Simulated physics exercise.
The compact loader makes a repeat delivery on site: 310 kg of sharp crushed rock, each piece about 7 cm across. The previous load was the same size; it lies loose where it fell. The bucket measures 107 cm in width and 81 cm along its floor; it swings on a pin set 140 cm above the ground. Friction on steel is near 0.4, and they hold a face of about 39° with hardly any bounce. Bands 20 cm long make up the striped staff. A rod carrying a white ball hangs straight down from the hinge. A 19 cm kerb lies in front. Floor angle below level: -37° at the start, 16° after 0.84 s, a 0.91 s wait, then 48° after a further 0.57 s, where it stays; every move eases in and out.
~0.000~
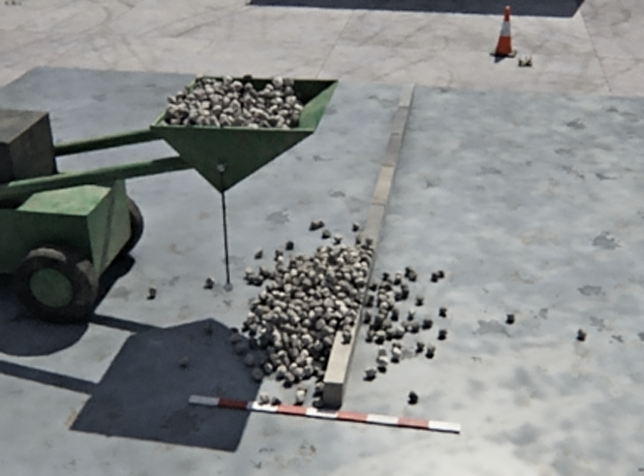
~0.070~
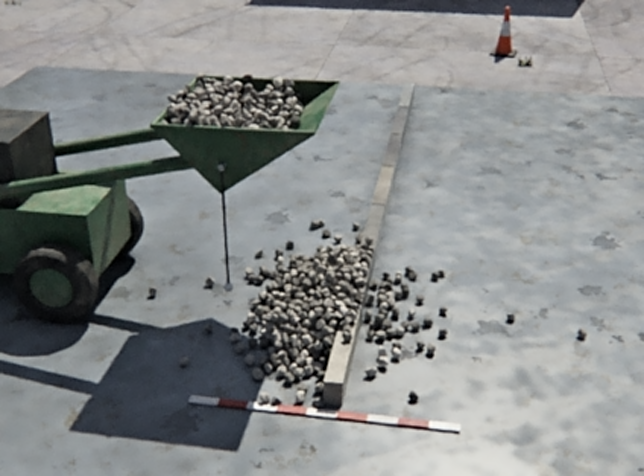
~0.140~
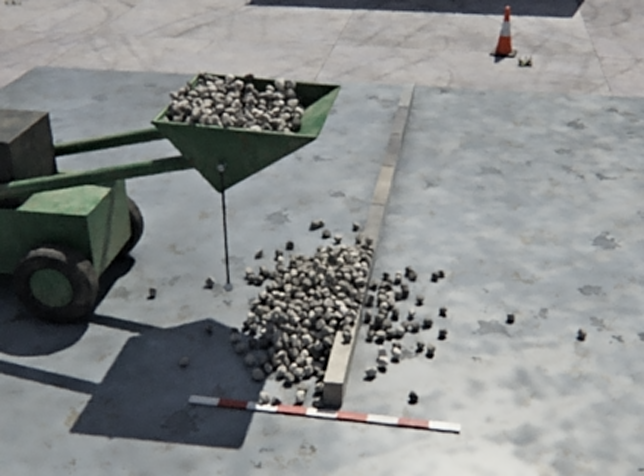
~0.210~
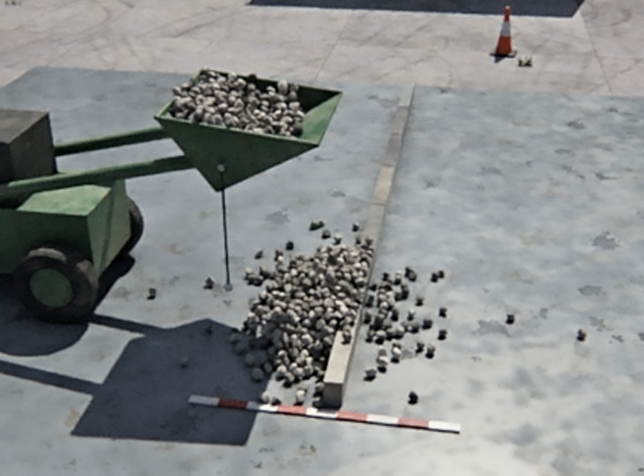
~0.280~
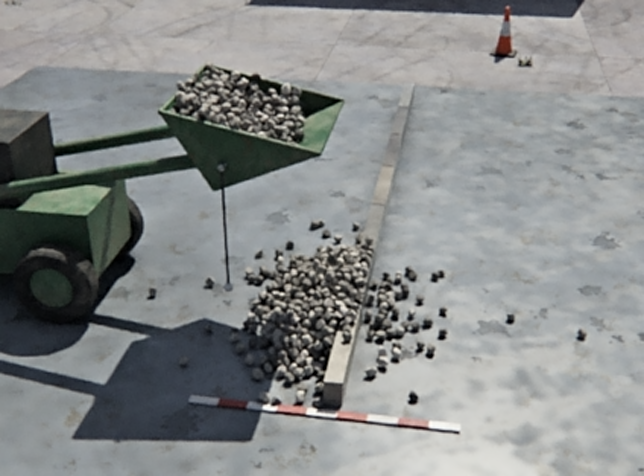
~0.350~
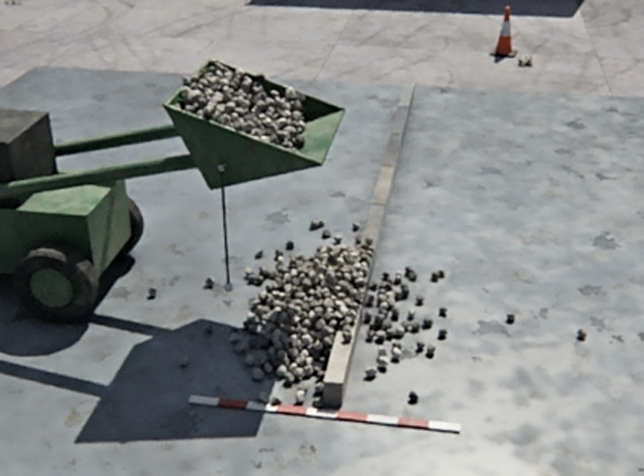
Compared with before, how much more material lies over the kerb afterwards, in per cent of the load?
Some 40 per cent of a load more.
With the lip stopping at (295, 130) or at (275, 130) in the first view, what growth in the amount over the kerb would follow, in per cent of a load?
Near 20 in a hundred first, near 10 in a hundred second.
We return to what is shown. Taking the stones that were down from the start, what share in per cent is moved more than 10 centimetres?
The answer is about 5 per cent.
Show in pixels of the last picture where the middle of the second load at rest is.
Their middle rests near (336, 294).
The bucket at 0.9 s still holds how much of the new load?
Roughly 100 parts in a hundred of the load.
After 0.6 s the floor is at 8°; in per cent of one load, 100 in the bucket, 92 on this side of the kerb, 8 over the kerb; the foremost stones are at (463, 313).
After 0.9 s the floor is at 16°; in per cent of one load, 100 in the bucket, 93 on this side of the kerb, 8 over the kerb; the foremost stones are at (463, 313).
After 2.8 s the floor is at 48°; in per cent of one load, 0 in the bucket, 165 on this side of the kerb, 35 over the kerb; the foremost stones are at (493, 330).
After 5.3 s the floor is at 48°; in per cent of one load, 0 in the bucket, 153 on this side of the kerb, 48 over the kerb; the foremost stones are at (500, 316). Net gain over the kerb, 40.
